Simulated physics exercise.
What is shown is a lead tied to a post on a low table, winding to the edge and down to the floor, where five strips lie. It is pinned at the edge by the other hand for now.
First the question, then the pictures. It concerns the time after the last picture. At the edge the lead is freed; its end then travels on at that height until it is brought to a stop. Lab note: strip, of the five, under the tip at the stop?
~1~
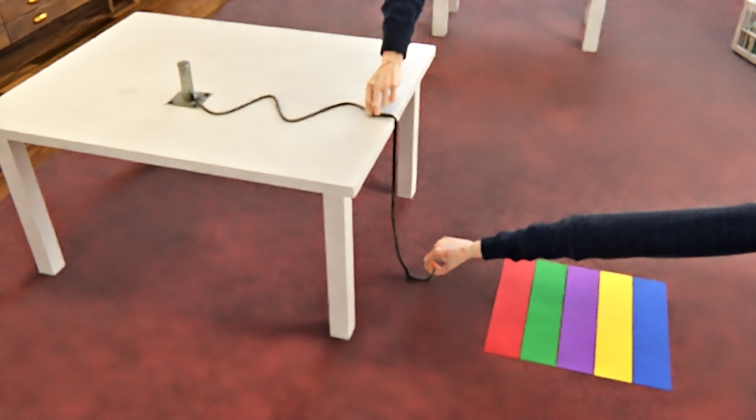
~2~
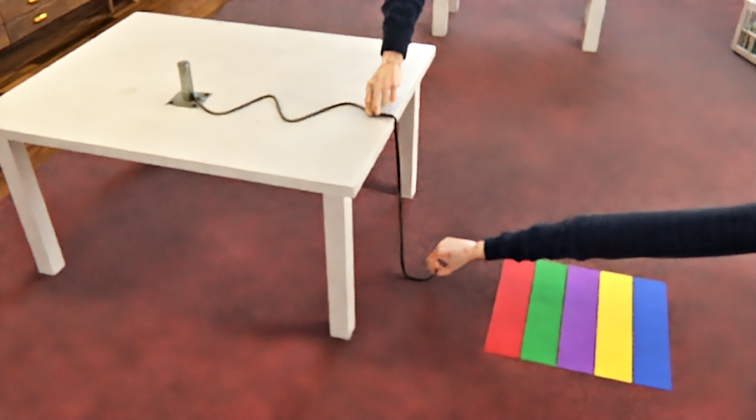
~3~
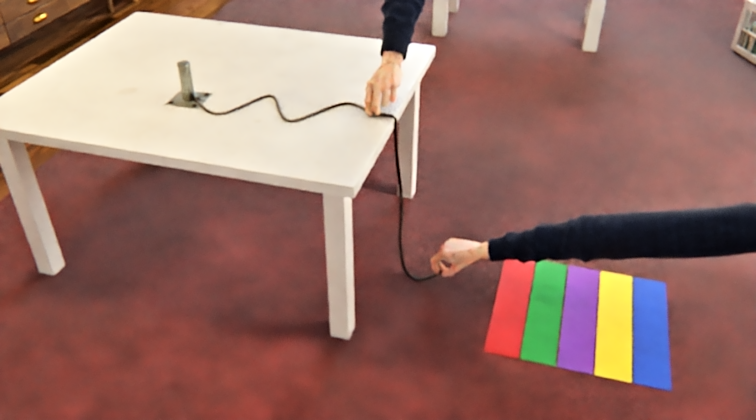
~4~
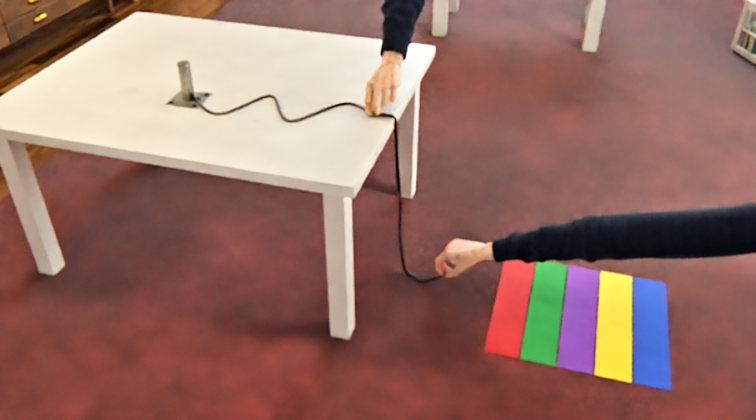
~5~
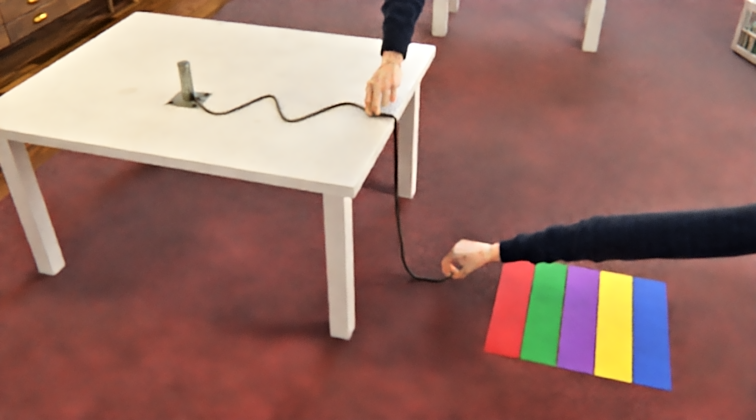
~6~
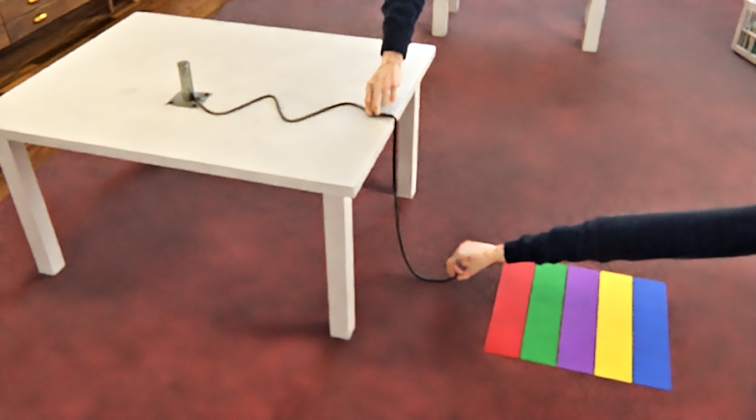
Blue.
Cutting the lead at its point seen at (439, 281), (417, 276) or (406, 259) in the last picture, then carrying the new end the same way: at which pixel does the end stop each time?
Taking the tries in order gives (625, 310), (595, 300) and (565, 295).
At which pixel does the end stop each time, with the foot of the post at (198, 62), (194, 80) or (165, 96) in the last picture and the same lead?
Try by try, about (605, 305), (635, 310) and (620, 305).
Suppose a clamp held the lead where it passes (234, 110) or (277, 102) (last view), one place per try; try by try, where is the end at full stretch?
Estimated pixels: (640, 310), then (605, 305).
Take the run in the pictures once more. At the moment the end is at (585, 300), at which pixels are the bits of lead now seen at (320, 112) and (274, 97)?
The first sits at about (389, 120) and the second at about (301, 109).
Soon after, end near (585, 300); over purple.
After that, end near (629, 309); over yellow.
At the stop, end near (655, 313); over blue. It halts on the blue strip.
